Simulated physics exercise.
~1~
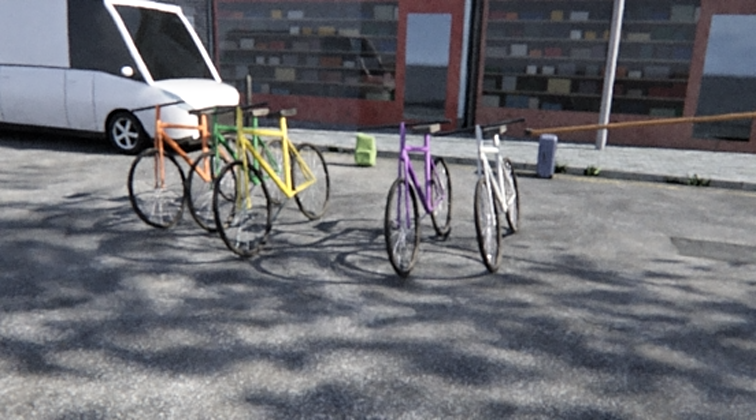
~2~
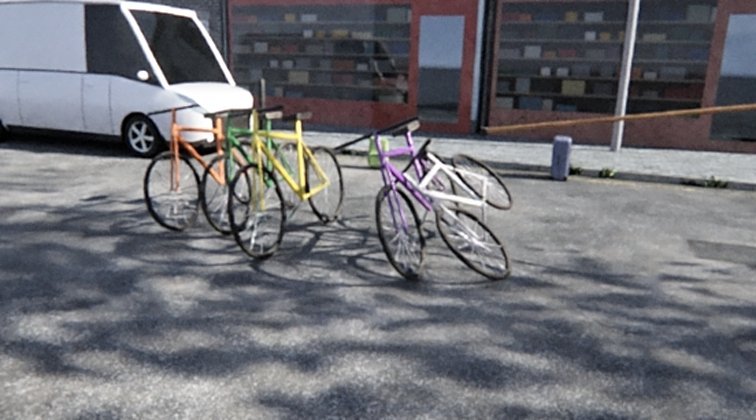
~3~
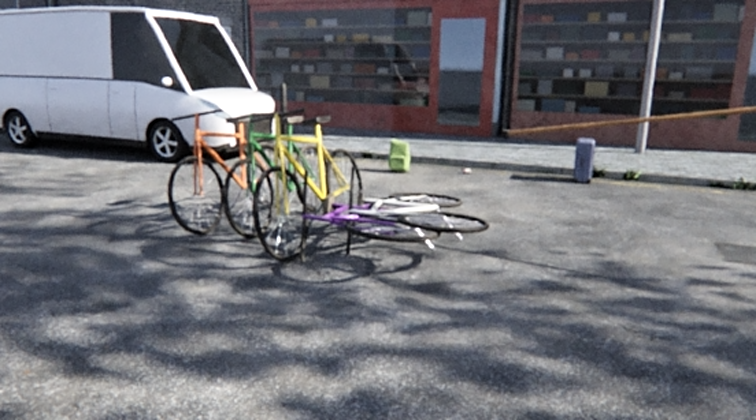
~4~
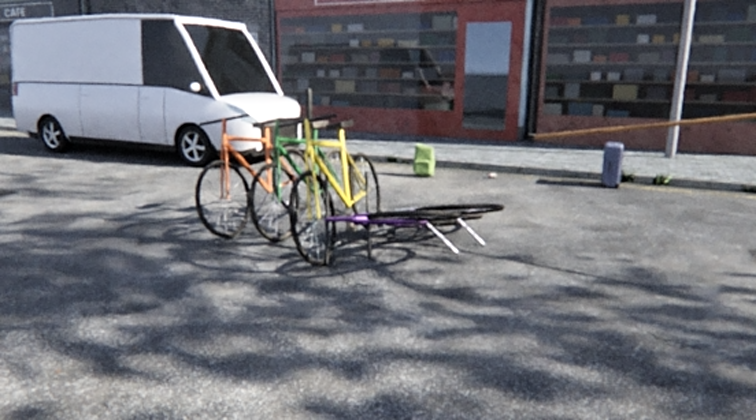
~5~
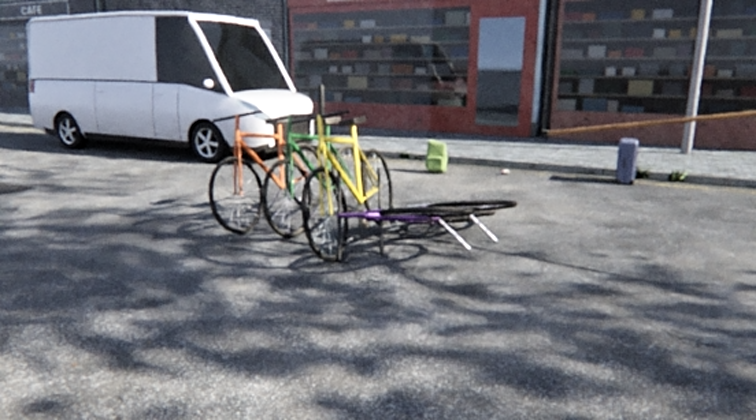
White bicycle toppling into a purple one and both falling flat on a street, while yellow, green and orange bikes stay standing.
